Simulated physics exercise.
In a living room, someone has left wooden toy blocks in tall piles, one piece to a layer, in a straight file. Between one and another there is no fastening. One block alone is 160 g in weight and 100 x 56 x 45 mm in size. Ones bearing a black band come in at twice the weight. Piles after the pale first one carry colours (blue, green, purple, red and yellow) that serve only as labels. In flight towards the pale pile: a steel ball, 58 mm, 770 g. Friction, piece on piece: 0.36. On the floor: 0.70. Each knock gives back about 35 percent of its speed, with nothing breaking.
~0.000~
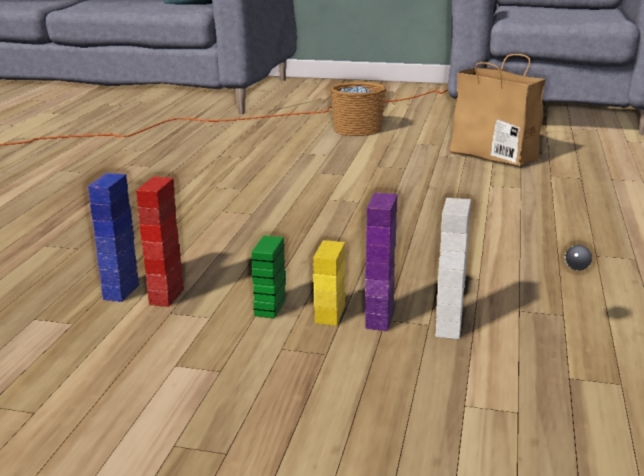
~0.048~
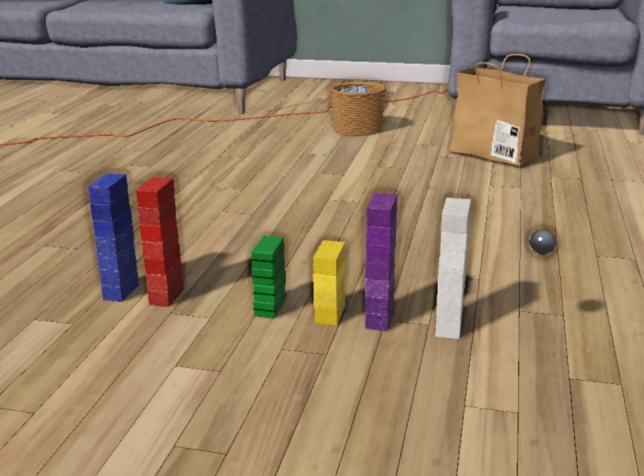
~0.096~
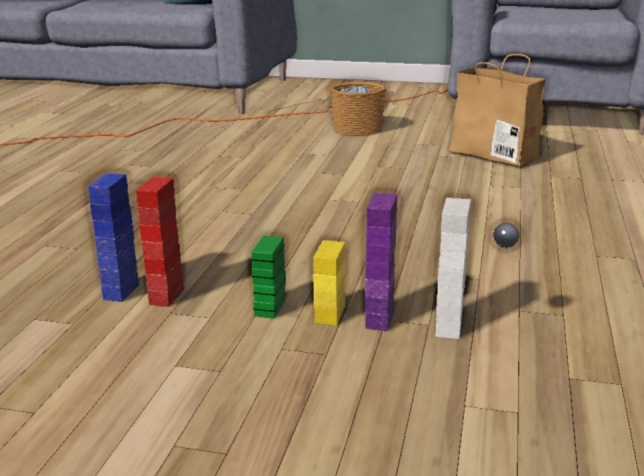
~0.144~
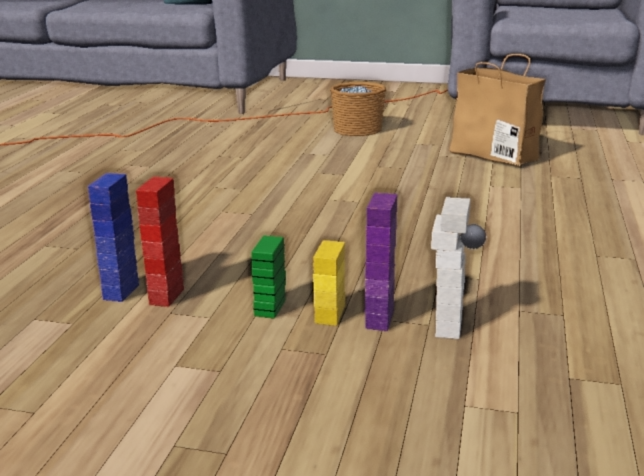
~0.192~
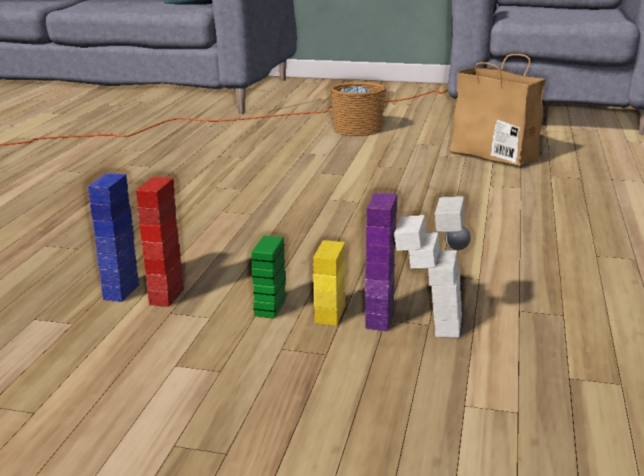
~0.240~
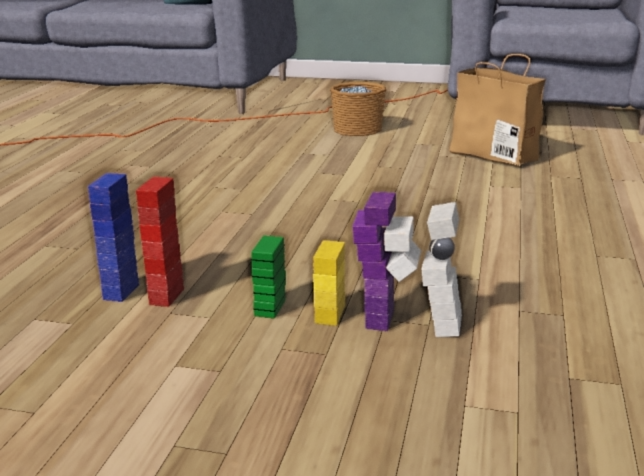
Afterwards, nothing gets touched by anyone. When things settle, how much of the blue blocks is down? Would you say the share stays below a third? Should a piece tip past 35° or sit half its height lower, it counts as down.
Yes.
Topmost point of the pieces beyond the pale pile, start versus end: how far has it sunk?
Around 0 centimetres.
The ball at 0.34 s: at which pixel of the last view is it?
About (412, 251).
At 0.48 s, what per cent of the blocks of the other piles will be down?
By that time it is 15 percent.
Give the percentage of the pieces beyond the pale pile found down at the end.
Estimate: Close to 45%.
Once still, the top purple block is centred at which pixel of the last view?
Last frame, centre at roughly (413, 347).
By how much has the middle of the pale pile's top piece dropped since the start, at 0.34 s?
Some 6 centimetres.
After 0.34 s, 3 of the pale pile down; none of the 7 blue blocks down (1 of 29 in all colours); top blue block unmoved; top purple block 39° from how it stood, 33 mm lower.
After 0.48 s, 6 of the pale pile down; none of the 7 blue blocks down (5 of 29 in all colours); top blue block unmoved; top purple block on its side.
After 0.70 s, 6 of the pale pile down; none of the 7 blue blocks down (9 of 29 in all colours); top blue block unmoved; top purple block on its side.
After 0.92 s, 6 of the pale pile down; none of the 7 blue blocks down (13 of 29 in all colours); top blue block unmoved; top green block on its side.
In the end (1.8 s), 6 of the pale pile down; none of the 7 blue blocks down (13 of 29 in all colours); top blue block unmoved; top green block on its side. That is 0 per cent. From the last view, middles, top blue block near (108, 188), top green block near (178, 290).
